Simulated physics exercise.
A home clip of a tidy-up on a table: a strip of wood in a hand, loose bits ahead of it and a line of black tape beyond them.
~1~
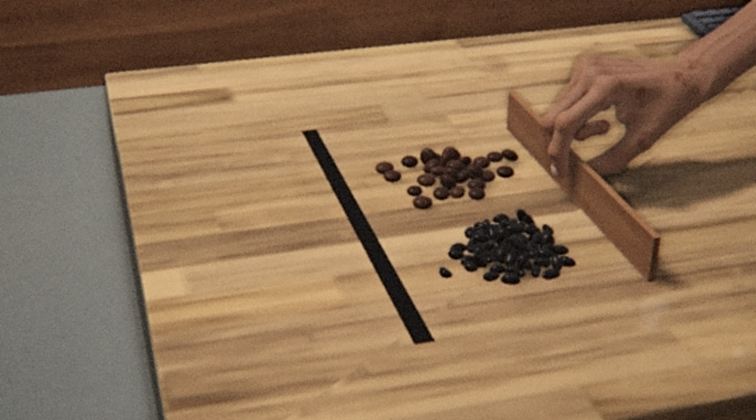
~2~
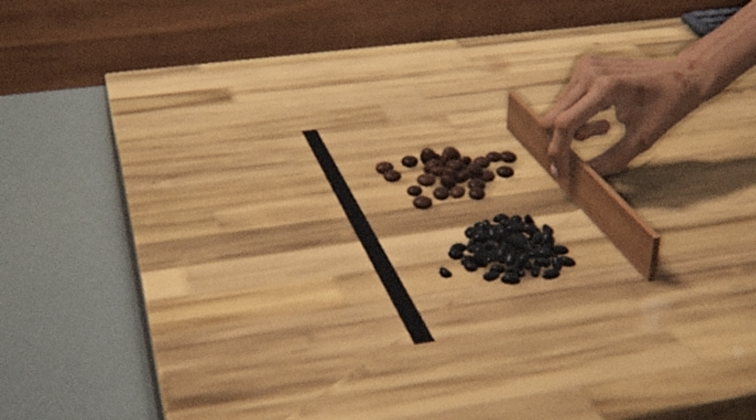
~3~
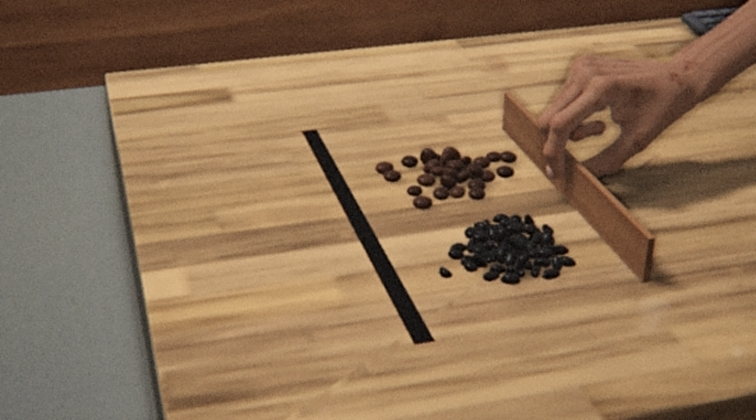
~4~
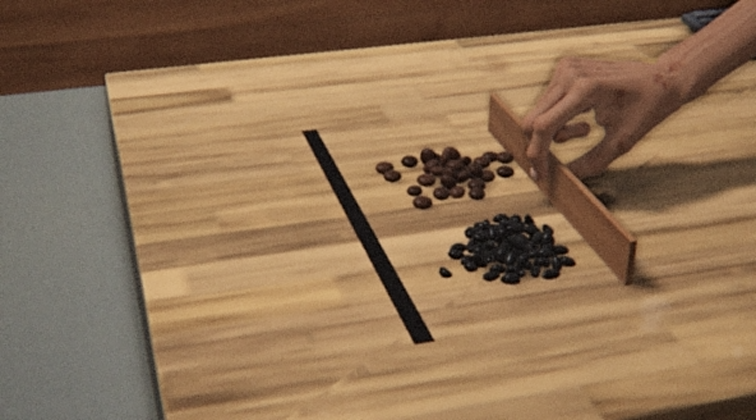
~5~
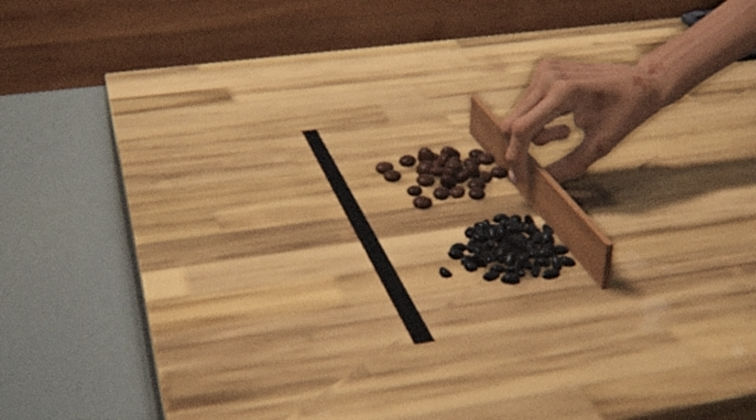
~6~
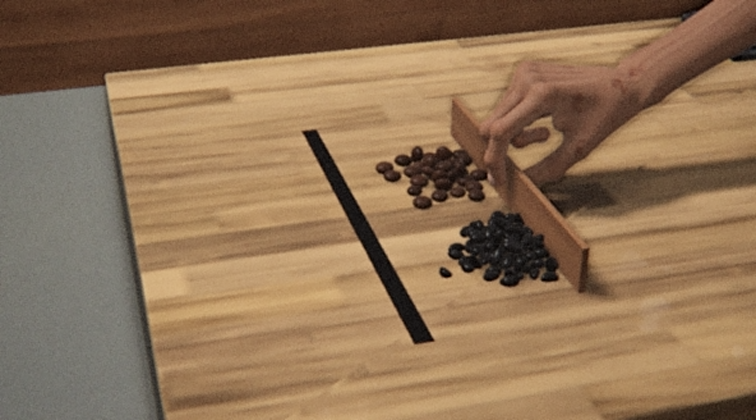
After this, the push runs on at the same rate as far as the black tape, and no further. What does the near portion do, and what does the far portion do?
In the end the near portion remains up there, and the far portion remains up there.
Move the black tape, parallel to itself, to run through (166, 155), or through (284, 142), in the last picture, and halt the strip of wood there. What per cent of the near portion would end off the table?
Roughly 50 per cent, and 0 per cent.
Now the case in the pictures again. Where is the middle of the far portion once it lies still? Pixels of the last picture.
Close to (306, 191).
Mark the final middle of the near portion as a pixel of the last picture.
At about (343, 276).
Then, 0.41 s after the last picture, strip of wood still moving, near (428, 174); near portion all on the table, its front near (390, 282); far portion all on the table, its front near (340, 181).
Then, 0.83 s after the last picture, strip of wood stopped at the black tape; near portion all on the table, its front near (289, 272); far portion all on the table, its front near (264, 190).
At rest, strip of wood stopped at the black tape; near portion all on the table, its front near (289, 272); far portion all on the table, its front near (264, 190).
